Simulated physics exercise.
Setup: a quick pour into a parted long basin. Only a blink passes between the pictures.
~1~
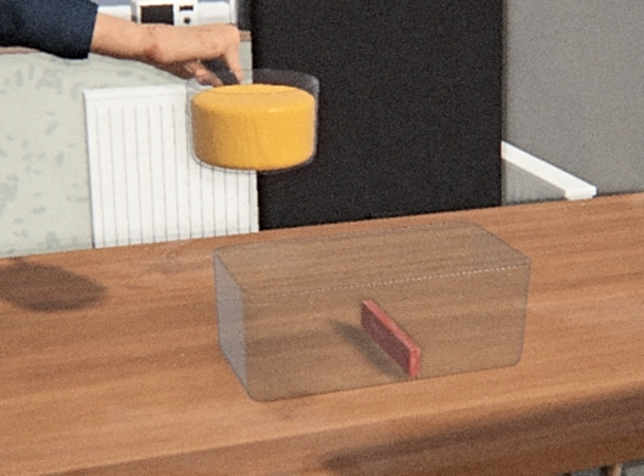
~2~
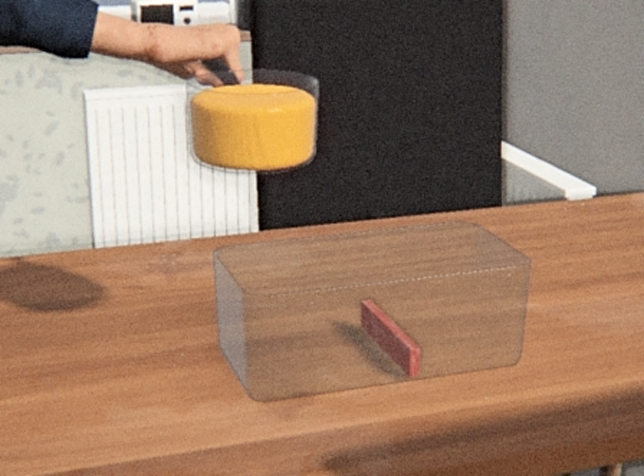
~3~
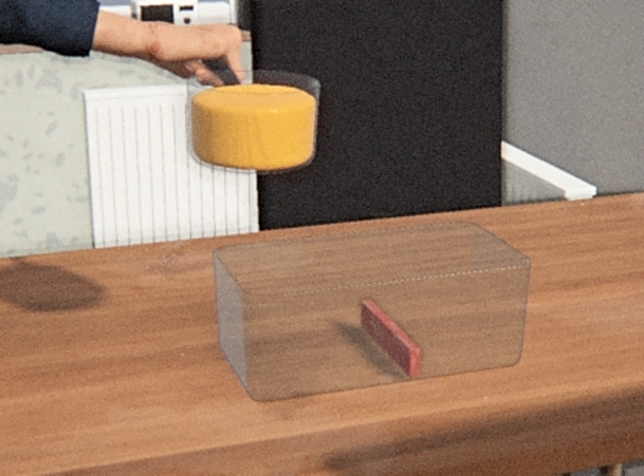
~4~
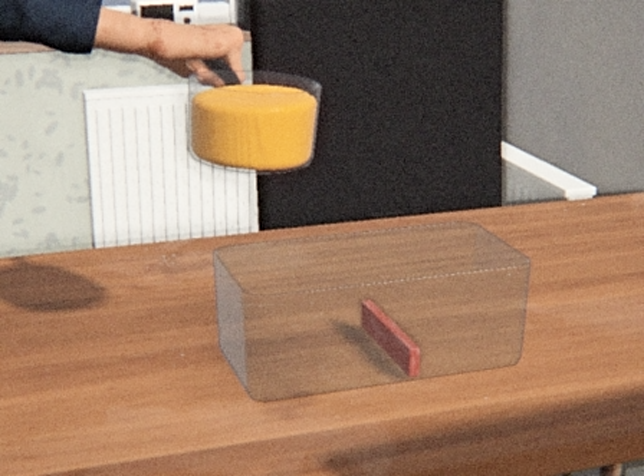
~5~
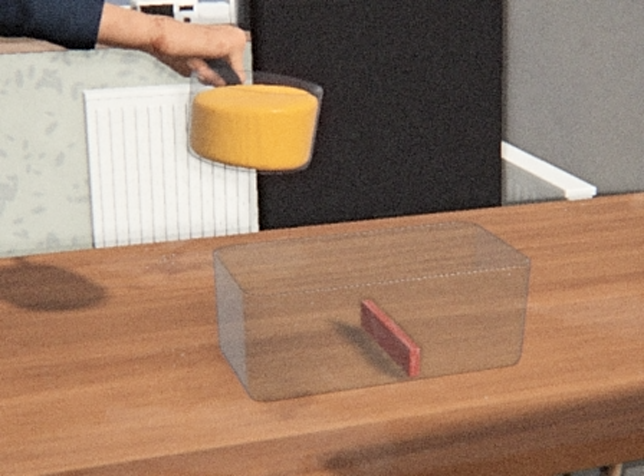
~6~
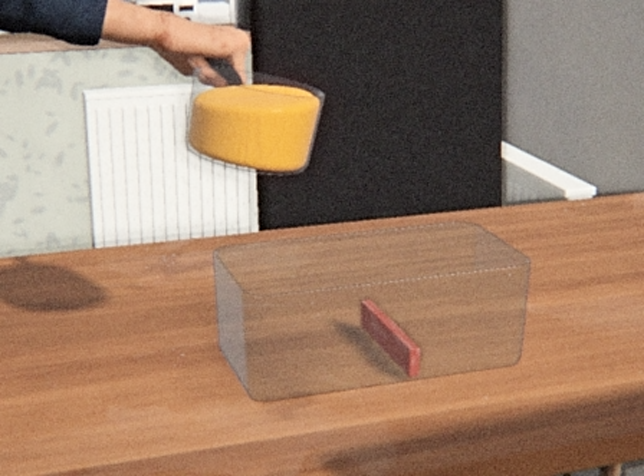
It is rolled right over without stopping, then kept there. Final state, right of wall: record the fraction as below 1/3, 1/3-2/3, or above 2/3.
Seems the share right of the wall stays inside the range of a third to two thirds.
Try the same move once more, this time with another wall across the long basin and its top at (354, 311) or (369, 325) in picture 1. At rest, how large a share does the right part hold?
Record: Case 1 near 75 %, case 2 near 65 %.
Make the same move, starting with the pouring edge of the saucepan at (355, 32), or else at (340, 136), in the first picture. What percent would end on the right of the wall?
It would come to near 75 per cent, and then near 55 per cent.
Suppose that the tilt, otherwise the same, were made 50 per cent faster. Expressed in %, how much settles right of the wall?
Result: Roughly 35 %.
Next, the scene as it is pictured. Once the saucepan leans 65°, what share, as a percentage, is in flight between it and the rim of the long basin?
That comes to near 30 percent.
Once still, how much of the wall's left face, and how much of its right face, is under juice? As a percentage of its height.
Near 50 in a hundred to the left, 50 to the right.
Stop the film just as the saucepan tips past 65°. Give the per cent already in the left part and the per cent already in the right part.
Roughly 5 % on the left side and 5 % on the right side.
A moment on, the saucepan is tipped part way and 61 per cent is still to pour, 7 is left of the wall and 4 right of it.
Next, the saucepan is tipped right over and 11 per cent is still to pour, 33 is left of the wall and 44 right of it.
Then the saucepan is tipped right over and 0 per cent is still to pour, 54 is left of the wall and 45 right of it.
Later the saucepan is tipped right over and 0 per cent is still to pour, 54 is left of the wall and 45 right of it.
Finally, 54 per cent lies left of the wall, 45 right of it and 1 outside.
